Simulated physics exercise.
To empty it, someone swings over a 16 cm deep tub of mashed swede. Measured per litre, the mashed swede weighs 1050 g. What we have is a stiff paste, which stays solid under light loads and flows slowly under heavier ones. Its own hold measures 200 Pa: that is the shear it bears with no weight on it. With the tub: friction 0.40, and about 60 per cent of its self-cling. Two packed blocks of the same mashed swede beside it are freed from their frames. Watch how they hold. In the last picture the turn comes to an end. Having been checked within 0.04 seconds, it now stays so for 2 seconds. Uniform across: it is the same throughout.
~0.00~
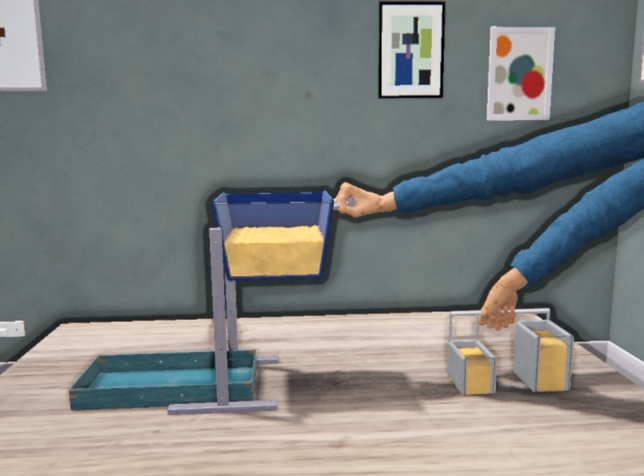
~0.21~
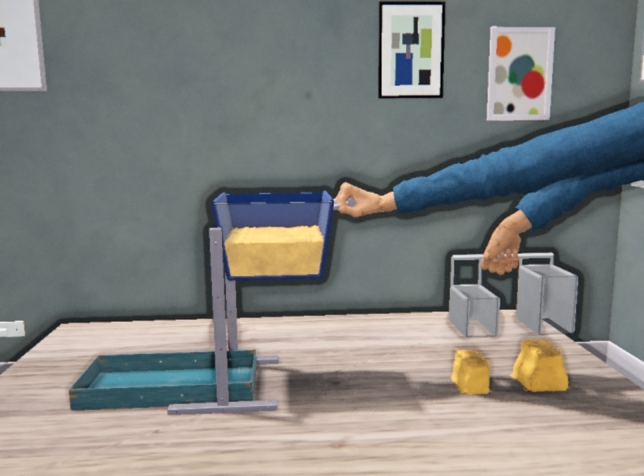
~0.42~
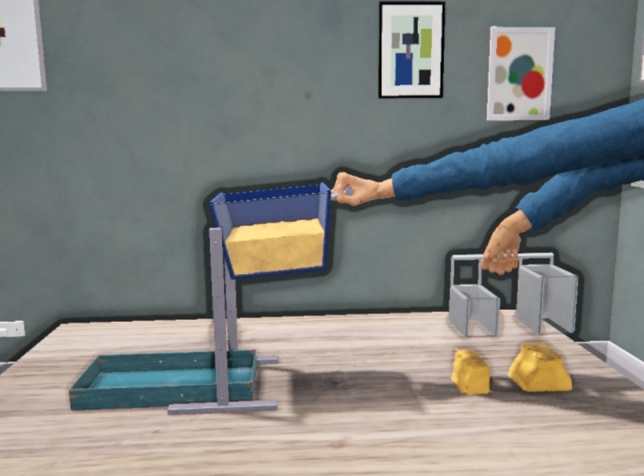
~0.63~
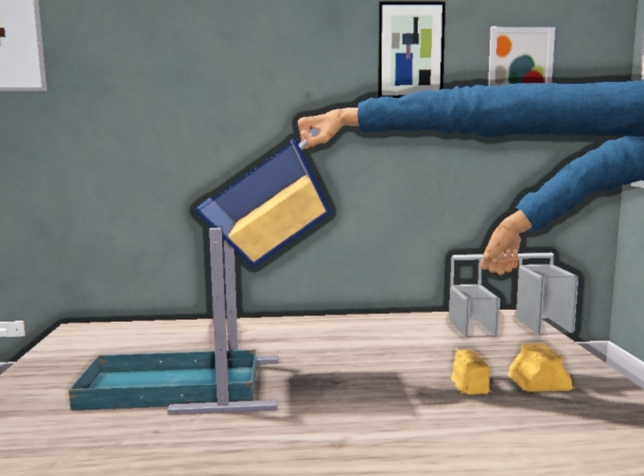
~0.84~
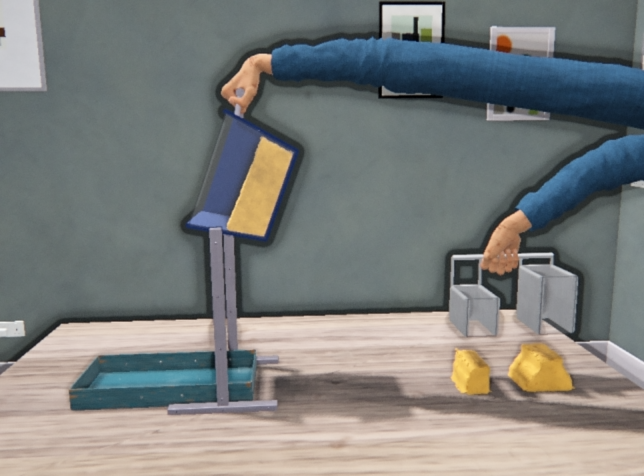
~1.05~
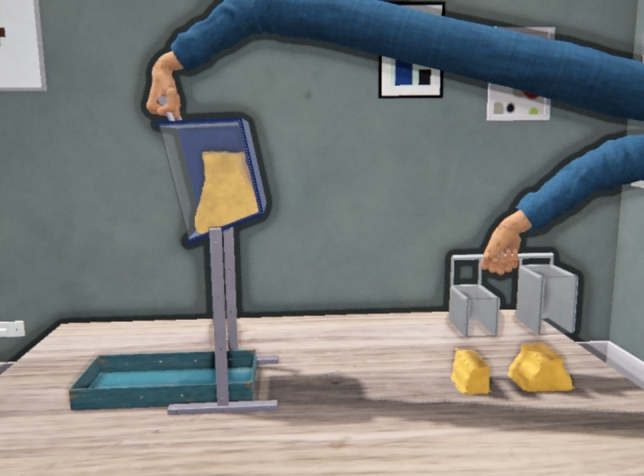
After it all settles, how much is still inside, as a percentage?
Roughly 0 % is still inside.
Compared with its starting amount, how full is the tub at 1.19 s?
The tub holds around 75 % of the load then.
After 1.19 s, the tub is at 101 degrees and holds 77 %.
After 1.36 s, the tub is at 101 degrees and holds 30 %.
After 1.53 s, the tub is at 101 degrees and holds 2 %.
After 1.70 s, the tub is at 101 degrees and holds 0 %.
After 3.05 s, at the end, the tub is at 101 degrees and holds 0 %.
